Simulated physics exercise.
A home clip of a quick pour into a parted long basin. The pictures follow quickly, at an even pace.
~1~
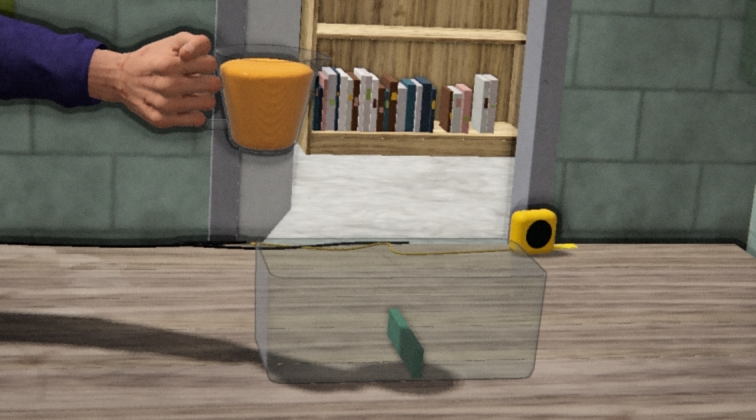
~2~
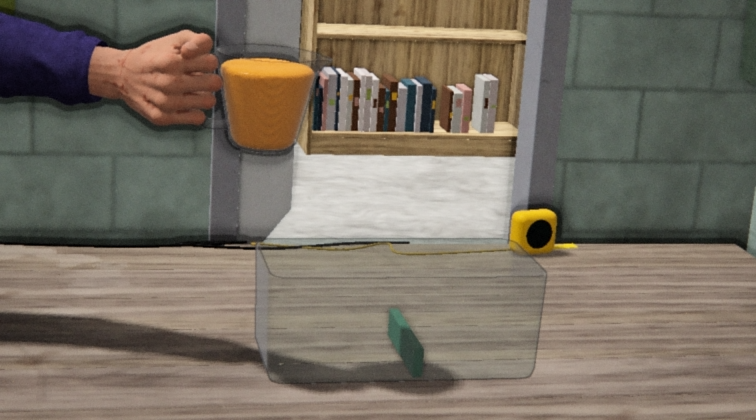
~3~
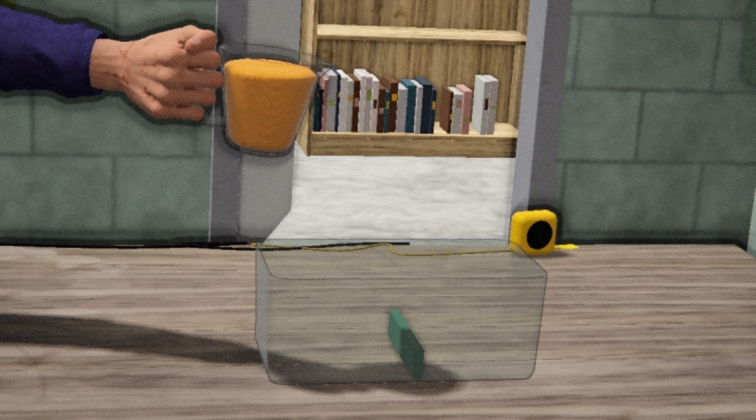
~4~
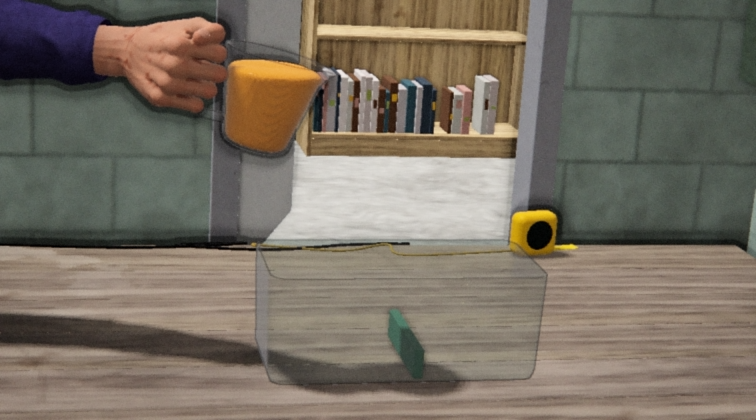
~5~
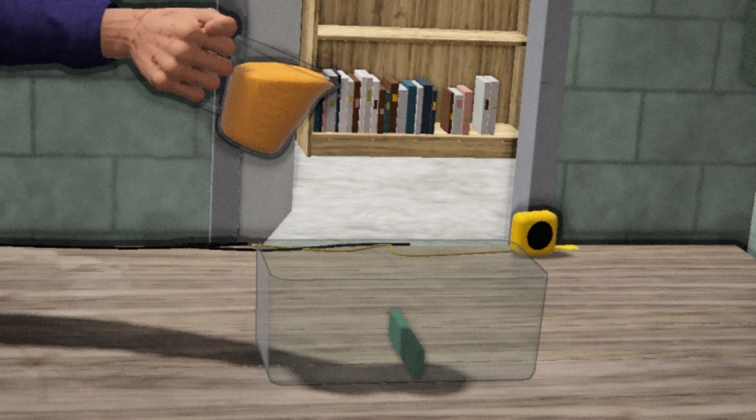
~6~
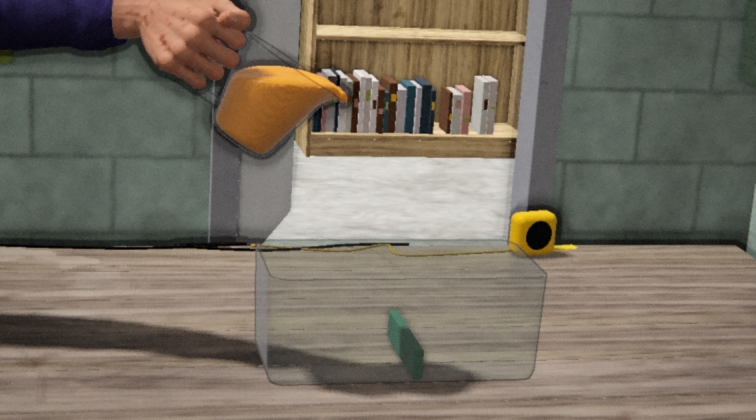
In this clip, a hand at the left tilts a clear cup of orange liquid steadily to the right above a long transparent basin with a green divider, and the liquid shifts toward the cup's right edge, just starting over it.
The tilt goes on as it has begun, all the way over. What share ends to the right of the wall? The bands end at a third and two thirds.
The share right of the wall is under a third.
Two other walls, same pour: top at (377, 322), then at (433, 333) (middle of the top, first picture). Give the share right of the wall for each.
Near 40 % and 15 %.
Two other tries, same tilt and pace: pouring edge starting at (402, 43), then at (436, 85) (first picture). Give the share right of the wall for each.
About 85 and 85 per cent.
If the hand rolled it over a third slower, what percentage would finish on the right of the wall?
Some 10 per cent.
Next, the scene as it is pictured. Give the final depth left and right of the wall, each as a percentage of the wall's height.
Near 60 on the left, 10 on the right.
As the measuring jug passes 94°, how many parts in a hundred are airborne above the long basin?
About 35 per cent.
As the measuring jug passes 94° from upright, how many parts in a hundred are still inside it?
Some 40 per cent.
A moment on, the measuring jug is tipped on its side and 39 per cent is still to pour, 25 is left of the wall and 1 right of it.
Next, the measuring jug is tipped right over and 2 per cent is still to pour, 82 is left of the wall and 3 right of it.
Then the measuring jug is tipped right over and 0 per cent is still to pour, 88 is left of the wall and 7 right of it.
Later the measuring jug is tipped right over and 0 per cent is still to pour, 87 is left of the wall and 8 right of it.
Finally, 87 per cent lies left of the wall, 8 right of it and 5 outside.
